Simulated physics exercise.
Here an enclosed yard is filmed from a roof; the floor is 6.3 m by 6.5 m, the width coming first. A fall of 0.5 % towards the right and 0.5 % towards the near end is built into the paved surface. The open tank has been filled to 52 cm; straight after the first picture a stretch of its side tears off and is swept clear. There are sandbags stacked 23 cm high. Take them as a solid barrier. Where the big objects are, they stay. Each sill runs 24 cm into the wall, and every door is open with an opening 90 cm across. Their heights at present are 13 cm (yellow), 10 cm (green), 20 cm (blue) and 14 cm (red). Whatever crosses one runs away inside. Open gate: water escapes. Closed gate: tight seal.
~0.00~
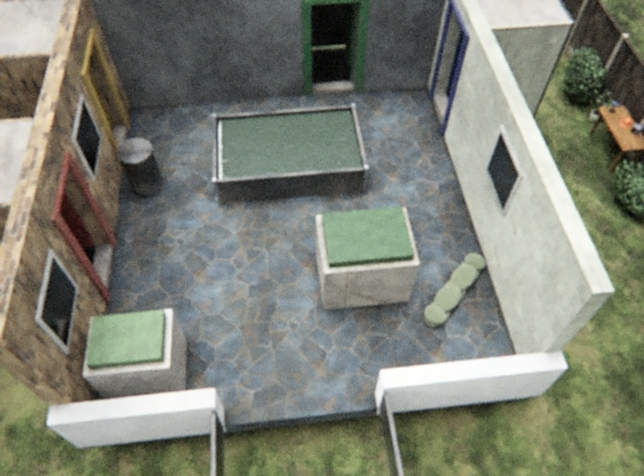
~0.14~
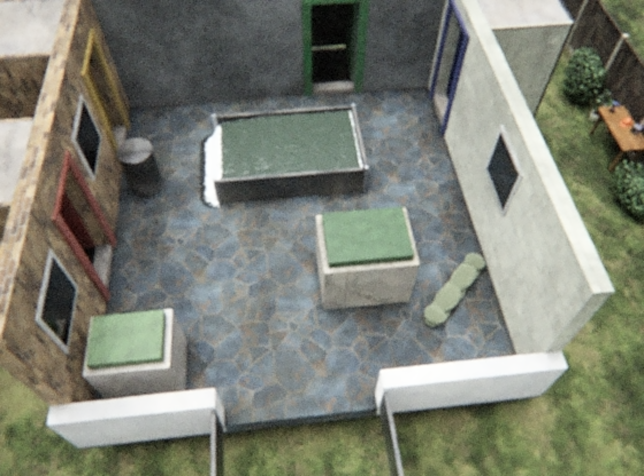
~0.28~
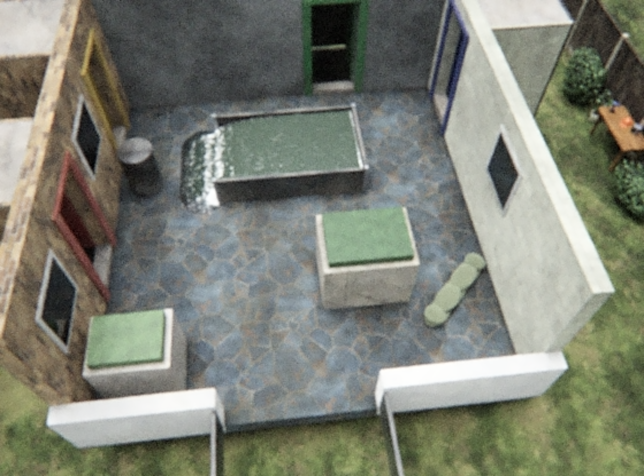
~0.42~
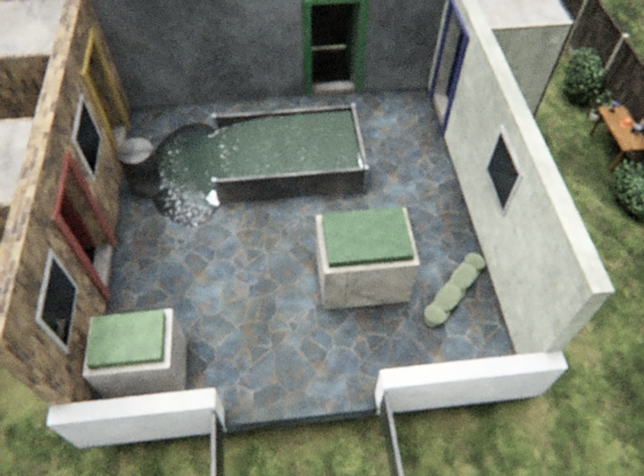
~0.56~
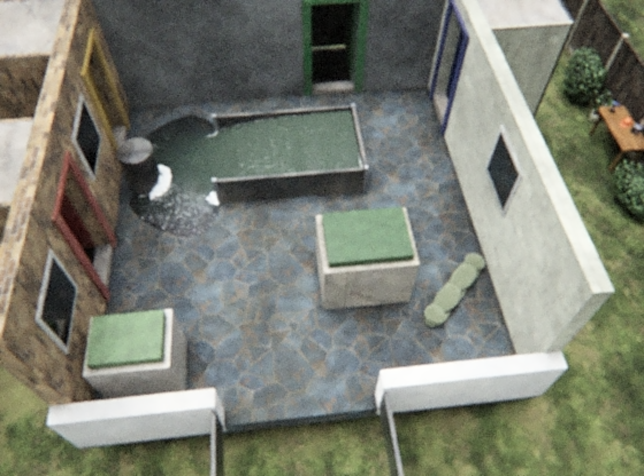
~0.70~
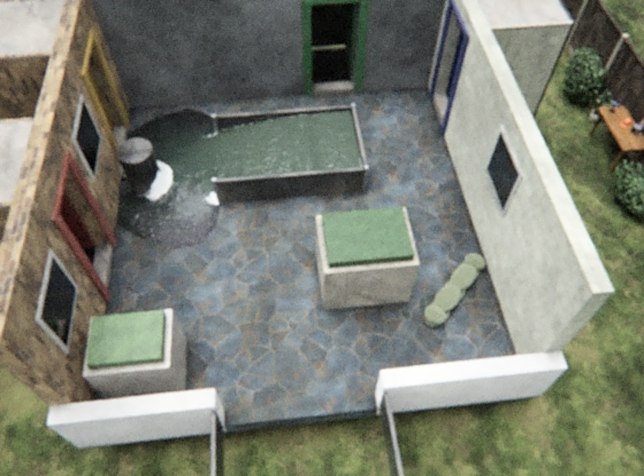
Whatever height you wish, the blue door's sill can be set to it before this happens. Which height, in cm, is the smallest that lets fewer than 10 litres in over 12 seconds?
The smallest is roughly 11 cm.
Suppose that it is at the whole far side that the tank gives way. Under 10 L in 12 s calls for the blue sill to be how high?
Minimum height: Approx. 19 cm.
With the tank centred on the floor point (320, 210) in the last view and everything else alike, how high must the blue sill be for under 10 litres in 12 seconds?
In that case about 6.0 cm.
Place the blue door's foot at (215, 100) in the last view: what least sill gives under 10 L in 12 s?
Minimum: Close to 6.5 cm.
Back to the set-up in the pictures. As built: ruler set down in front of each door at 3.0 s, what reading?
Door by door, in centimetres - yellow 26, green 0, blue 0, red 16.
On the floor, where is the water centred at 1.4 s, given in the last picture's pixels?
I'd say around (247, 167).
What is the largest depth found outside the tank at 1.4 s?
Roughly 34 cm.
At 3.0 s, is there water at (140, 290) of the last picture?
At that moment it's submerged.
After 1.4 s water covers 20 % of the floor, deepest (34 cm) near (170, 184); it has not reached the blue door.
After 3.0 s water covers 30 % of the floor, deepest (30 cm) near (130, 113); it has not reached the blue door.
After 12.0 s water covers 95 % of the floor, deepest (10 cm) near (463, 325); 5 cm at the blue door, 0 litres in over its 20 cm sill.
At the blue door as built, the water arrived by 4.6 s and peaked near 14 cm at 5.0 s.
With a sill of 9 cm, 27 litres would have come in within the 12 s; with 12 cm, 6 litres. So under 10 litres takes about 11 cm.
